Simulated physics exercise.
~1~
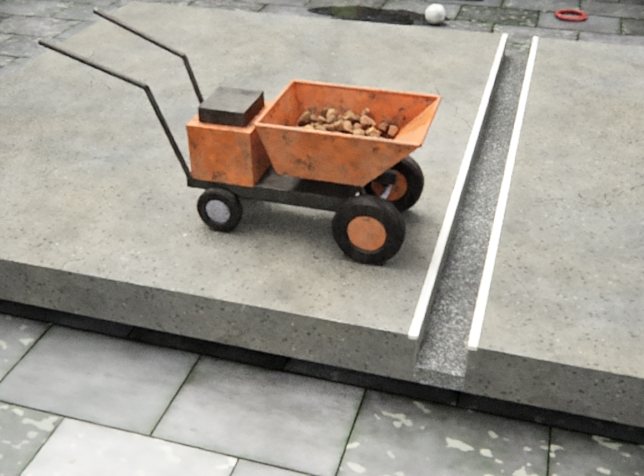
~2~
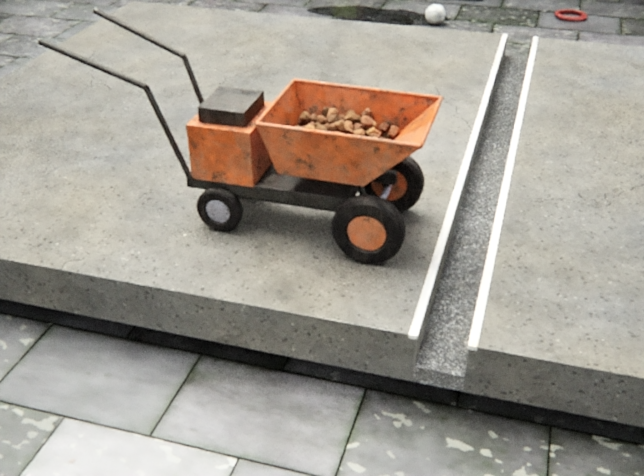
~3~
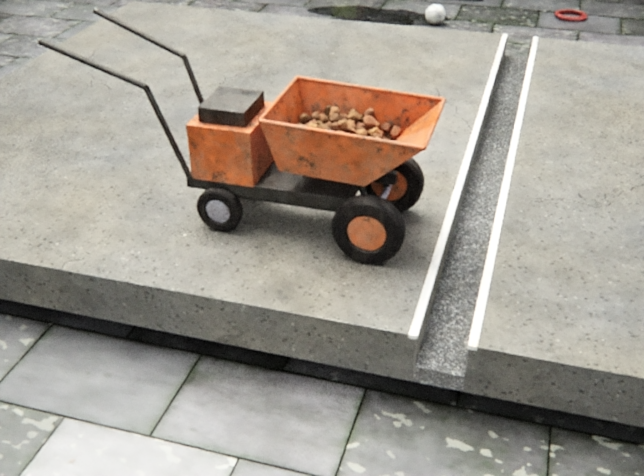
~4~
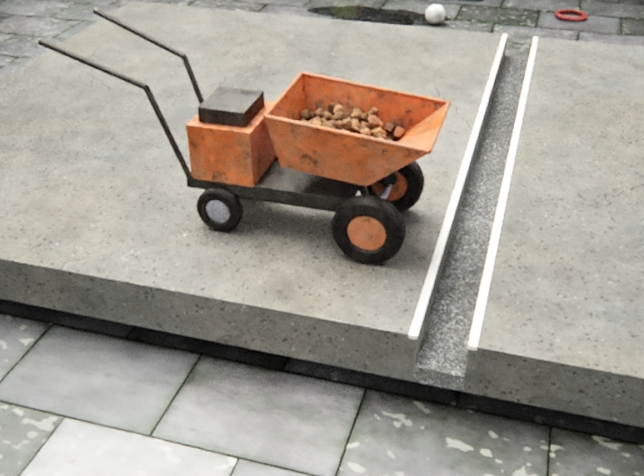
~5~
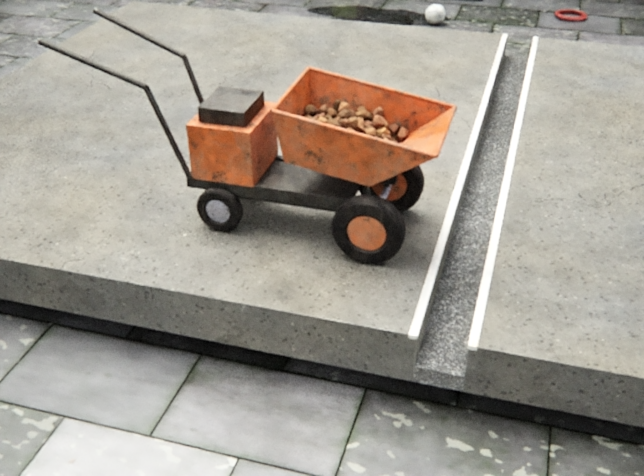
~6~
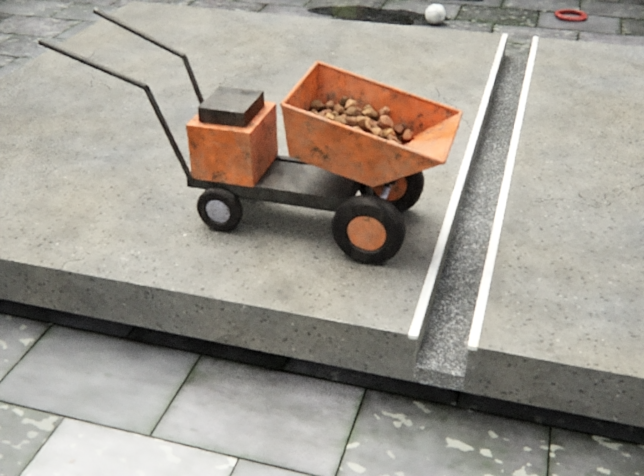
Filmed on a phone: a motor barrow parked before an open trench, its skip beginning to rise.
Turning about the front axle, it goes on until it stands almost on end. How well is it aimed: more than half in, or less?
Most stays out.
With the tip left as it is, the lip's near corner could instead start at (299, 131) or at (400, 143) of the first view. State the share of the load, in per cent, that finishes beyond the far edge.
That comes to some 0 in a hundred for the first try and some 50 in a hundred for the second.
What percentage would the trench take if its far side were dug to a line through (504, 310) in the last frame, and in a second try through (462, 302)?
60 %, give or take, and then 0 %.
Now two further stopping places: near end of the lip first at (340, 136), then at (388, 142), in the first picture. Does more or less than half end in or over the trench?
At the earlier place the greater portion ends between the edges, at the later place the greater portion.
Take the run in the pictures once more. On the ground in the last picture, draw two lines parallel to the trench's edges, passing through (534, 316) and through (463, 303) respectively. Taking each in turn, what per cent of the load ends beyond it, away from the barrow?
Around 30 per cent for the first, and 80 per cent for the second.
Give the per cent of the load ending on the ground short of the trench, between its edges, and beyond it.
Short 0 %, between 5 %, beyond 80 %.
Just after the last frame, skip tipped steeply; every one in the skip.
A moment on, skip tipped right over; almost all in the skip; just a few in or heaped over the trench; about a tenth beyond it.
Further on, skip tipped right over; roughly a quarter in the skip; just a few in or heaped over the trench; the larger part beyond it.
When it is over, skip tipped right over; about a tenth in the skip; about a tenth in or heaped over the trench; the larger part beyond it.
